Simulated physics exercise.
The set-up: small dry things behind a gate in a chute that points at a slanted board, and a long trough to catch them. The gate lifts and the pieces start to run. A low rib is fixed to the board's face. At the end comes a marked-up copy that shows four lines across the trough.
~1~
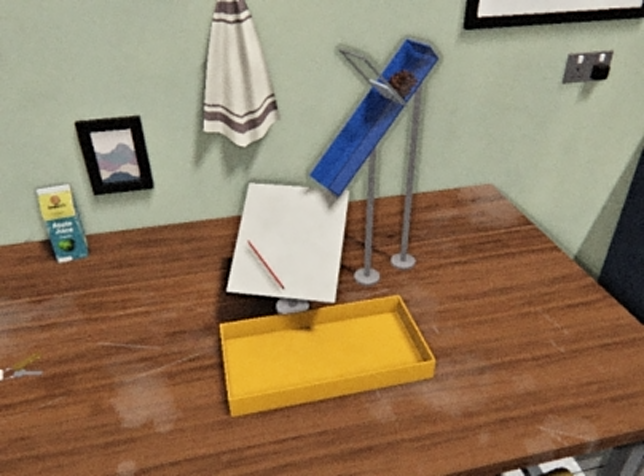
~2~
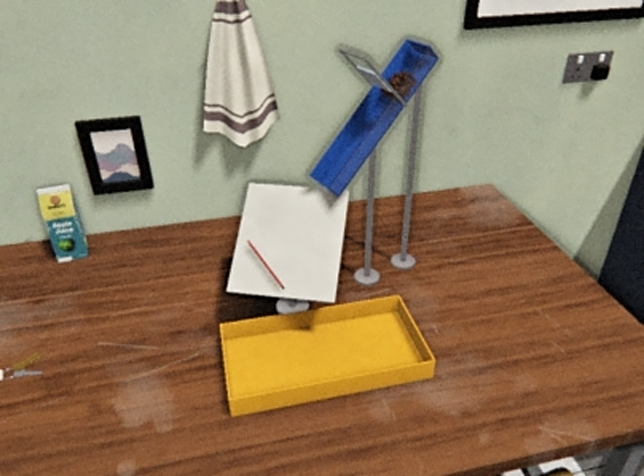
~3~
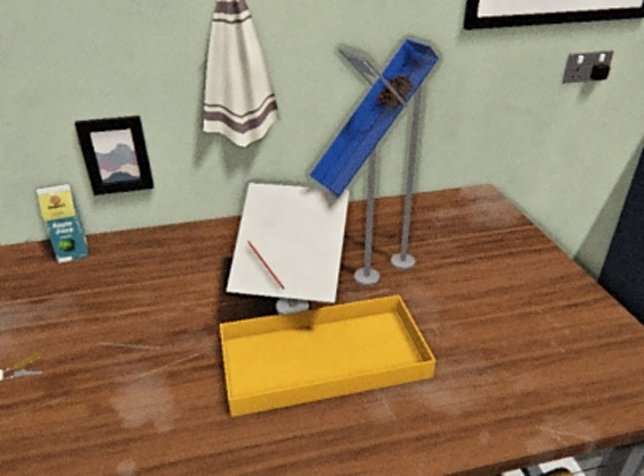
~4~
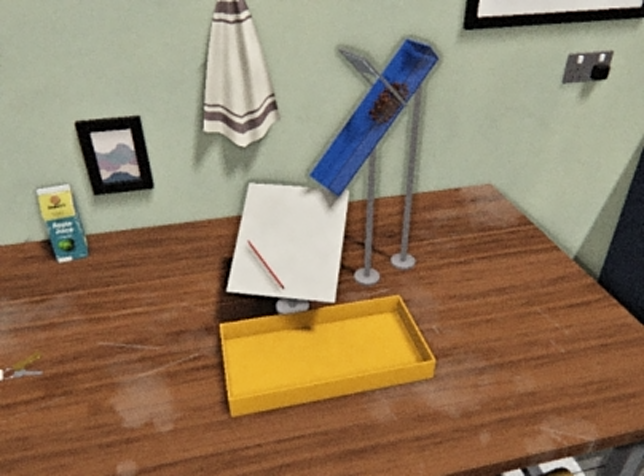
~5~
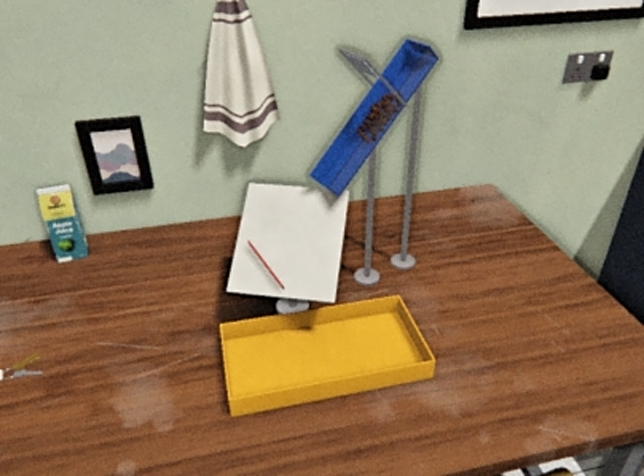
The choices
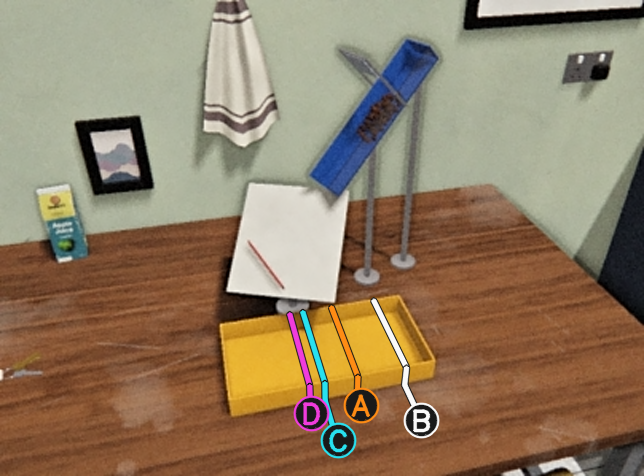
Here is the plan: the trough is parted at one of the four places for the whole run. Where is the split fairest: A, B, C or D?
It is D.
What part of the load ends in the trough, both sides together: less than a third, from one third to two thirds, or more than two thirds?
About that: More than two thirds.
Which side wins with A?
Left.
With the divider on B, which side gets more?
Left.
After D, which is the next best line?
It is C.
On the marked copy, line A crosses the front rim at (357, 376); line B crosses the front rim at (406, 366); line C crosses the front rim at (324, 382); line D crosses the front rim at (309, 385).
Choosing A, of what is caught, all but a few on the left of the divider, only a few on the right.
Choosing B, of what is caught, the whole lot on the left of the divider, none at all on the right.
Choosing C, of what is caught, the bulk on the left of the divider, a small share on the right.
Choosing D, of what is caught, close to half on the left of the divider, close to half on the right.
